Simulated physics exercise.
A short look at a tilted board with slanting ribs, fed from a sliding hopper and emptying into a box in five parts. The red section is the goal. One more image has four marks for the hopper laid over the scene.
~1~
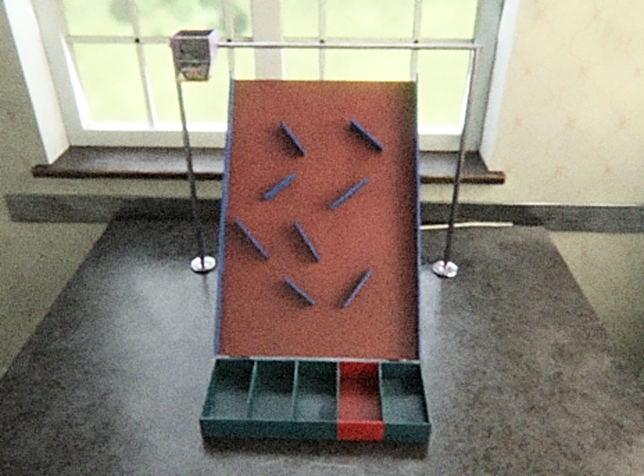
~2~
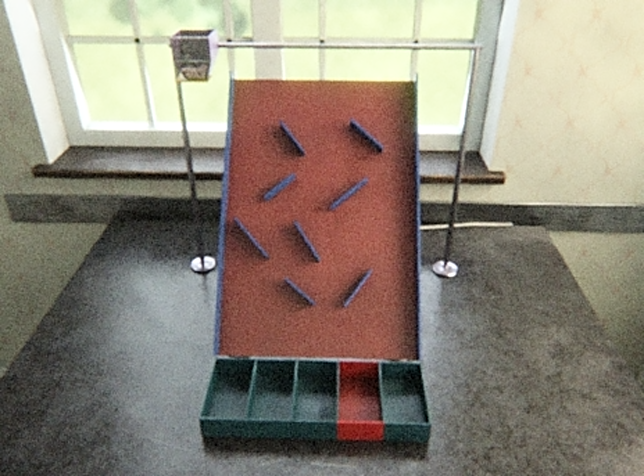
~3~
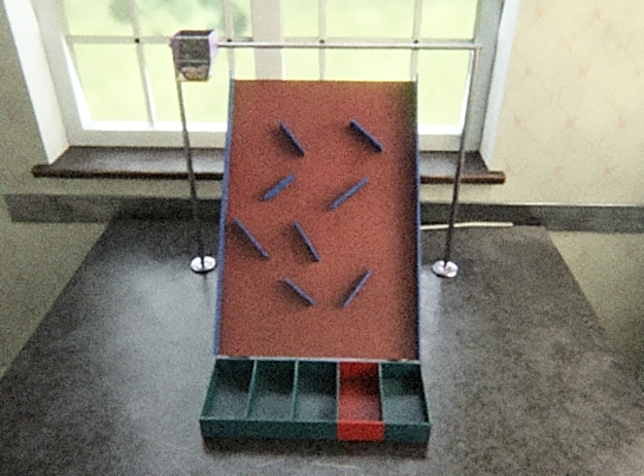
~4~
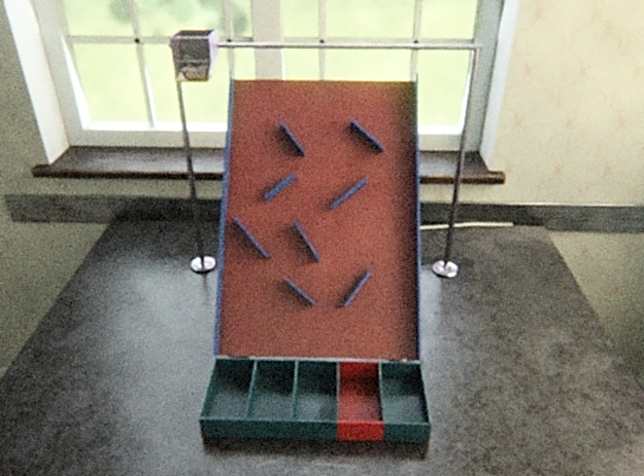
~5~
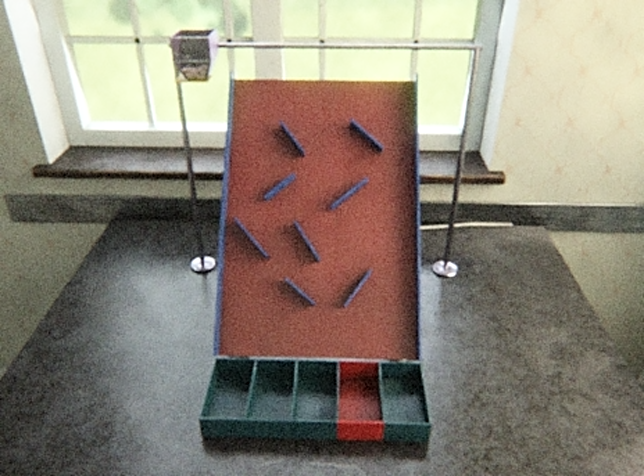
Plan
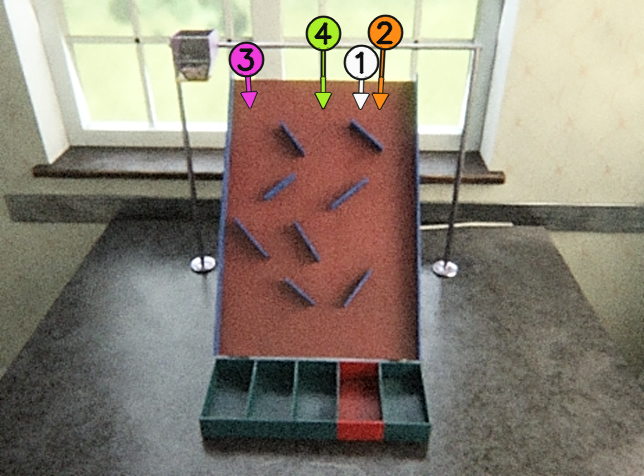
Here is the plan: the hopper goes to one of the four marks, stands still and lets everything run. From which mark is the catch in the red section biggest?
It is 3.
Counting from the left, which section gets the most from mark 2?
The fifth from the left.
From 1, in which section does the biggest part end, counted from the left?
The fifth.
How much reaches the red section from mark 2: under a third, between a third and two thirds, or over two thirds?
Mark 2 gives under a third.
On the marked copy, mark 1 meets the board at (360, 103); mark 2 meets the board at (379, 103); mark 3 meets the board at (249, 102); mark 4 meets the board at (323, 102).
If 1 is chosen, a small part in the red section, about half in other sections, about a third outside the box.
If 2 is chosen, a stray few in the red section, about two thirds in other sections, about a third outside the box.
If 3 is chosen, about a quarter in the red section, about a third in other sections, about a third outside the box.
If 4 is chosen, a small part in the red section, most in other sections, a small part outside the box.
